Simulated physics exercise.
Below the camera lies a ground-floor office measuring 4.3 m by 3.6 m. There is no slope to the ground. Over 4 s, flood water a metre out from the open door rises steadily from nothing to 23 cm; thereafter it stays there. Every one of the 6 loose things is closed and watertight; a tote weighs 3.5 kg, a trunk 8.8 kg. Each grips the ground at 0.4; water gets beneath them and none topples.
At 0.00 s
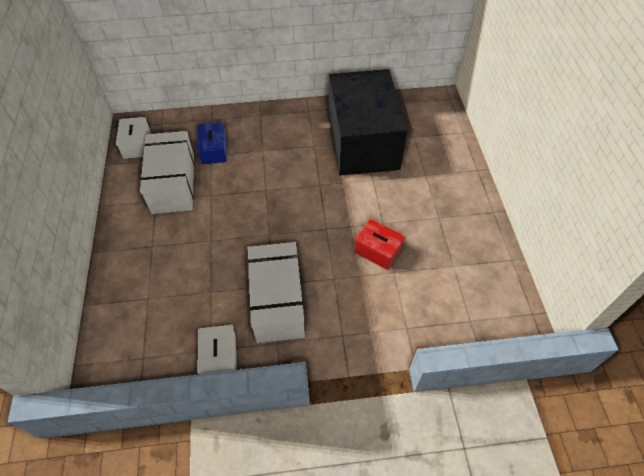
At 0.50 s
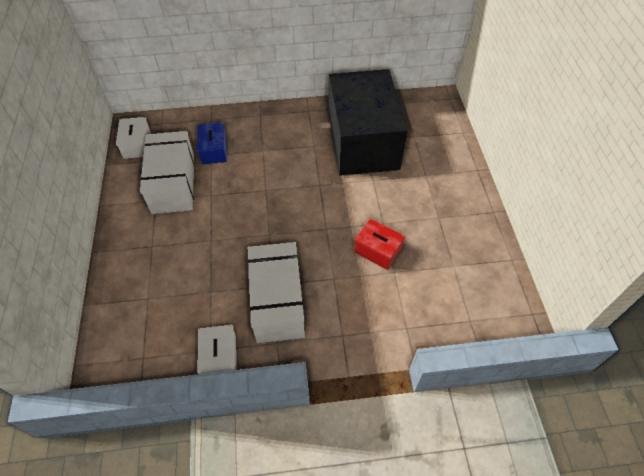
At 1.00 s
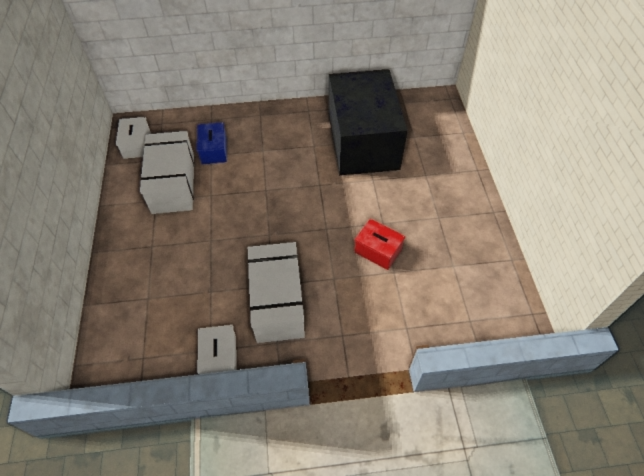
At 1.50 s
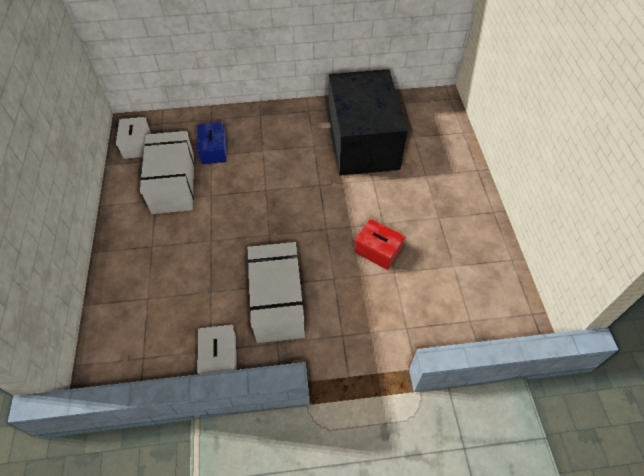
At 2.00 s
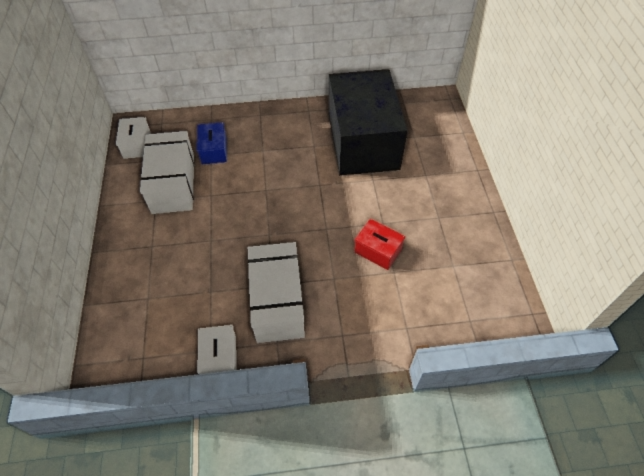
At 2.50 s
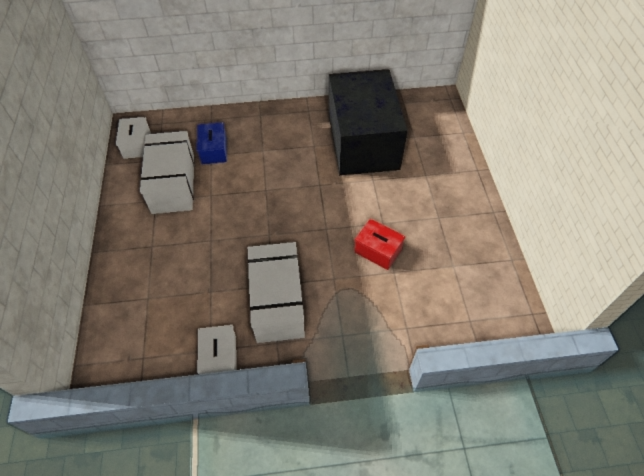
Shallow water spreading over the paving outside, then creeping through the wall gap onto a tiled floor of motionless boxes.
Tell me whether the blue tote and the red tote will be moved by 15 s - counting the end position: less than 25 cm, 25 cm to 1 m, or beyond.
Blue tote - a big displacement, red tote - a big displacement.
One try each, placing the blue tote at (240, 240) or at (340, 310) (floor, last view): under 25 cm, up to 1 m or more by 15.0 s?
Goes a bit, then goes far off.
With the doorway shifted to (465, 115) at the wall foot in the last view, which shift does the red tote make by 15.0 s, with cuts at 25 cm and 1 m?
The red tote covers a long distance.
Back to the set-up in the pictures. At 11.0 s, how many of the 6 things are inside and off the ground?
6 at that moment.
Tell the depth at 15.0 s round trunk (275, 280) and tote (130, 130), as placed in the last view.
About 9 and 8 cm.
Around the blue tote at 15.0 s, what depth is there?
I'd put it at about 7 cm.
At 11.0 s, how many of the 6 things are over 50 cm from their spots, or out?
At that moment it comes to 5.
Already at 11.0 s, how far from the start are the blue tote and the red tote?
Shifts: Around 120 and 200 cm.
After 3.5 s the blue tote is near (210, 136), 0.0 m from its start, aground; the red tote is near (384, 228), 0.1 m from its start, aground; 0 afloat.
After 6.8 s the blue tote is near (147, 105), 0.9 m from its start, afloat; the red tote is near (439, 78), 2.5 m from its start, afloat; 2 afloat.
After 11.0 s the blue tote is near (155, 215), 1.2 m from its start, afloat; the red tote is near (465, 124), 1.8 m from its start, afloat; 6 afloat.
After 15.0 s the blue tote is near (246, 254), 1.7 m from its start, afloat; the red tote is near (460, 129), 1.7 m from its start, afloat; 6 afloat.
